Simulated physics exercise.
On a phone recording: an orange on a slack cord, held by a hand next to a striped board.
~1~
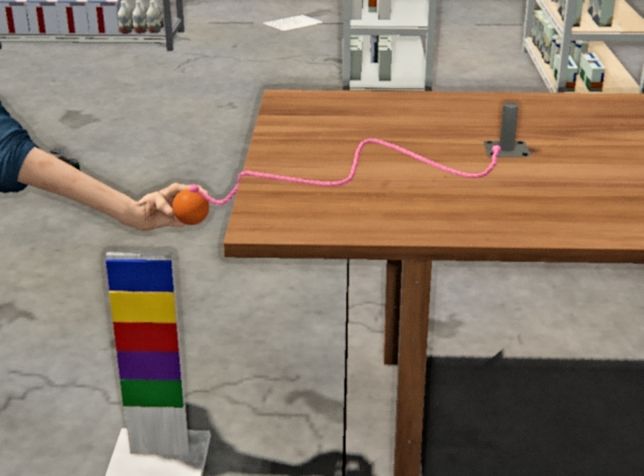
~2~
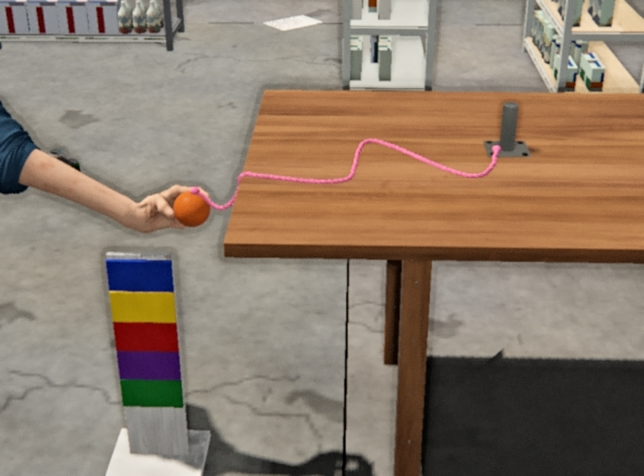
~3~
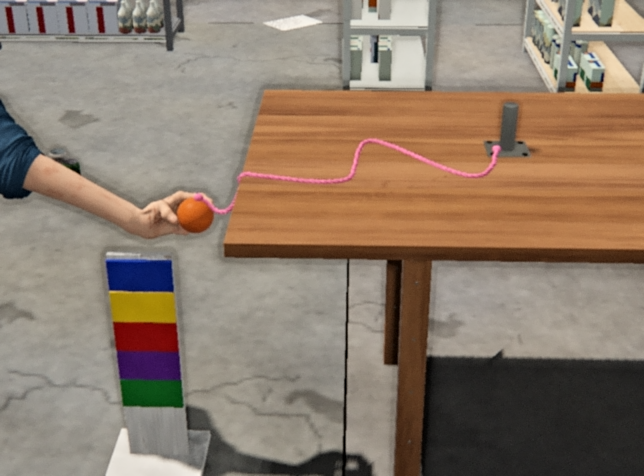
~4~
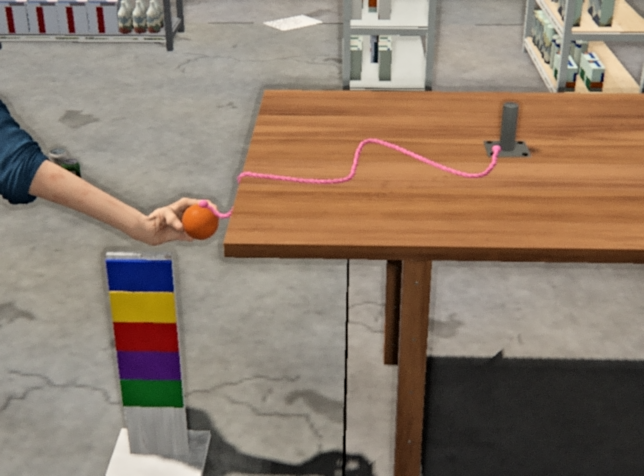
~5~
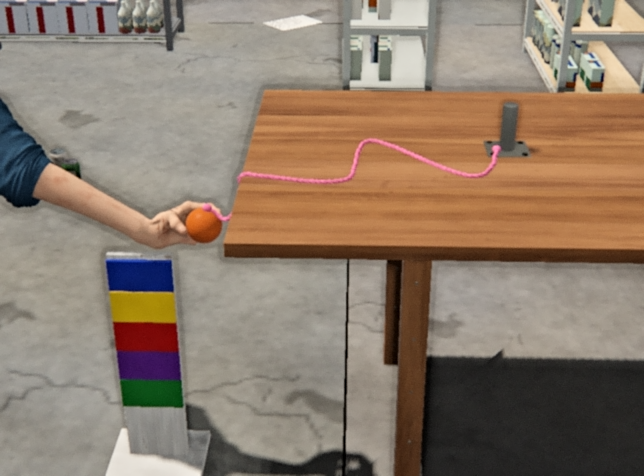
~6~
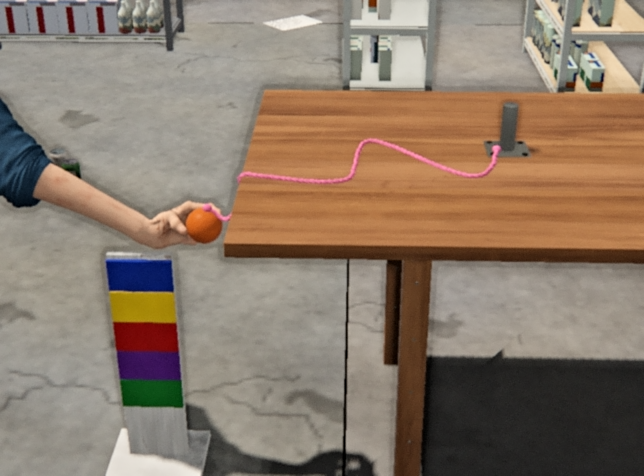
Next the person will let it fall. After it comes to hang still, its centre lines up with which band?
It lines up with green.
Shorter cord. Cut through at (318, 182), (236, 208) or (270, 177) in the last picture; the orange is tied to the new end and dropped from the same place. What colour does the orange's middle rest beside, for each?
Lab note - try 1: Blue; try 2: Purple; try 3: Yellow.
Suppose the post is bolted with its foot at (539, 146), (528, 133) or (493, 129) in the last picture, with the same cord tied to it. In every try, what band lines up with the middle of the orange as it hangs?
Result 1: Purple. Result 2: Purple. Result 3: Green.
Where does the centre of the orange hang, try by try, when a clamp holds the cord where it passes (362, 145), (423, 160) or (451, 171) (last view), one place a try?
The three spots are (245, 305), (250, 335) and (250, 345), in that order.
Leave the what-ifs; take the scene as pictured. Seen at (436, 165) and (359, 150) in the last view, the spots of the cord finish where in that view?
Point one: (375, 156); point two: (255, 163).
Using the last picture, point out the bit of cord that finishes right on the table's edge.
The bit in question sits close to (357, 155).
A little later, orange near (251, 364); level with purple.
Next, orange near (260, 382); level with green.
When it is over, orange near (260, 388); level with green. Its centre hangs level with the green band.
